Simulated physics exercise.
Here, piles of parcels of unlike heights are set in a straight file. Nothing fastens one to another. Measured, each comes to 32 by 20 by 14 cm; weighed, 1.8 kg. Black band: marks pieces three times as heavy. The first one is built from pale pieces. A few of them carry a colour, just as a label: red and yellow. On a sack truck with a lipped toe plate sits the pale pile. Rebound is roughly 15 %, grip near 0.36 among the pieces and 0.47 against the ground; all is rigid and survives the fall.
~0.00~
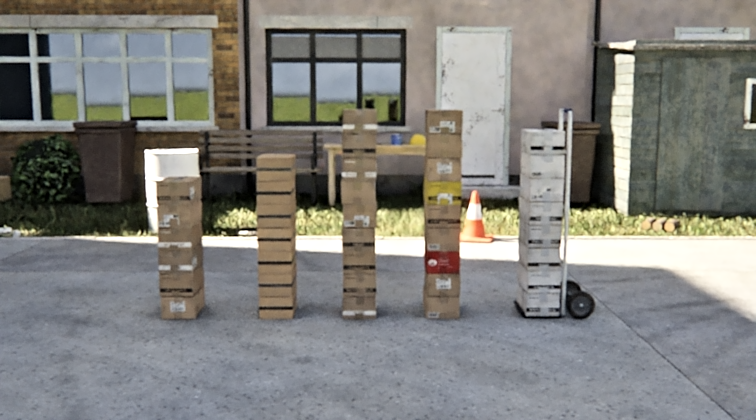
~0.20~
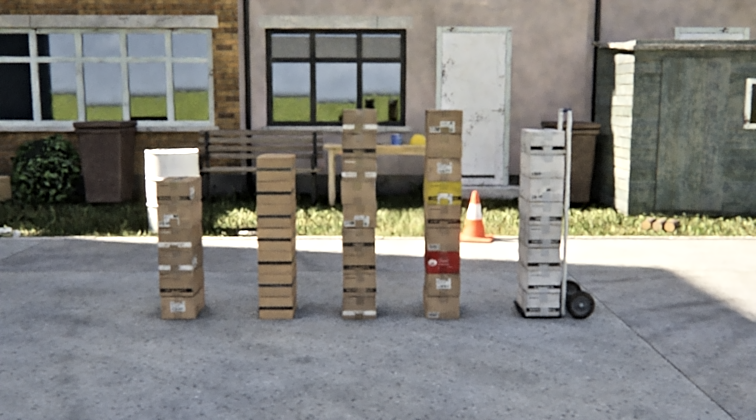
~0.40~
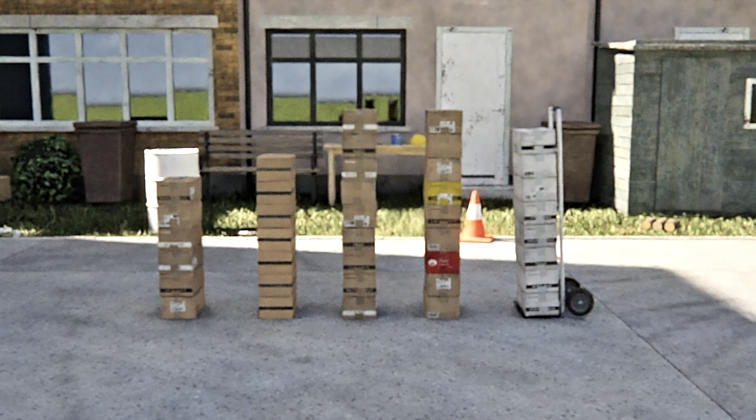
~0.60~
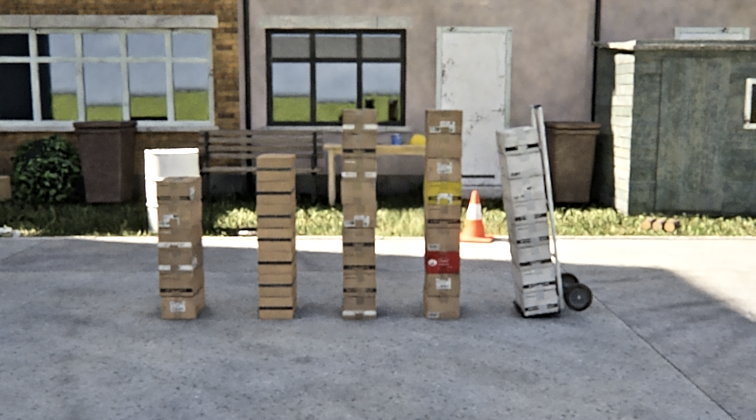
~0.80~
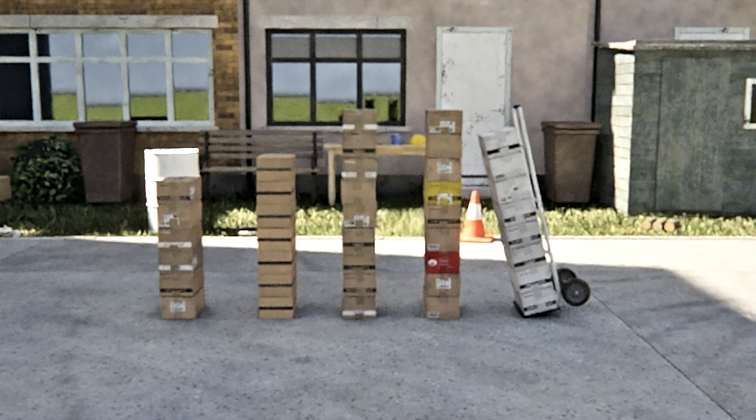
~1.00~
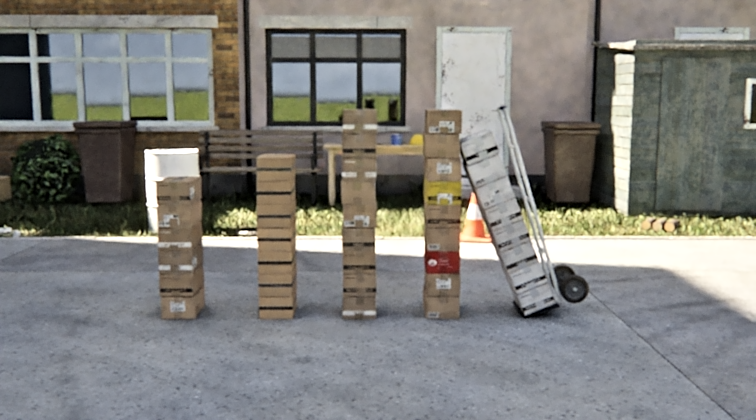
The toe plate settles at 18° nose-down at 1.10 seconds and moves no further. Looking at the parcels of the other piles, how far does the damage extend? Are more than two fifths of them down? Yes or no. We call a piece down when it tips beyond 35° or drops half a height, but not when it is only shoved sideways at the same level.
Yes.
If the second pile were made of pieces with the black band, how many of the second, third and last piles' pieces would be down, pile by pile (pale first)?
In that case the second pile has 0 down, the third 0, the last 0.
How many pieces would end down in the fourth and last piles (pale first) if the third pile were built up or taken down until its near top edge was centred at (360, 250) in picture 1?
Result: Fourth pile 5, last pile 5.
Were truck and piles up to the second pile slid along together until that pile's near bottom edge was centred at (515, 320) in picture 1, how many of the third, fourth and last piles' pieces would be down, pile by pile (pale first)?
Pile by pile, you'd see third at 8, fourth at 7 and last at 6 down.
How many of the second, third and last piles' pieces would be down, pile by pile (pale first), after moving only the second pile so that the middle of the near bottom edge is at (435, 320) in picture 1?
Then, pile by pile: Second 9, third 8, last 5.
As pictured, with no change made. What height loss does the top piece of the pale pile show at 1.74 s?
Roughly 20 cm.
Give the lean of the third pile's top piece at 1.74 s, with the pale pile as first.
I'd put it close to 0° from upright.
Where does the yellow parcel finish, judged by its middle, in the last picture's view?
Near (297, 249).
Around 1.74 s, 8 of the pale pile down; none of the 31 other parcels down, 15 disturbed; red parcel tipped 24°; yellow parcel tipped 24°.
Around 2.42 s, 8 of the pale pile down; 12 of the 31 other parcels down; red parcel tipped 66°, 12 cm lower; yellow parcel tipped 25°, 26 cm lower.
Around 3.08 s, 7 of the pale pile down; 28 of the 31 other parcels down; red parcel on its side; yellow parcel tipped 43°, 37 cm lower.
Finally (4.4 s), 7 of the pale pile down; 28 of the 31 other parcels down; red parcel on its side; yellow parcel tipped 43°, 37 cm lower. That is 90 per cent. Seen by the last camera, middles, red parcel near (389, 295), yellow parcel near (297, 249).
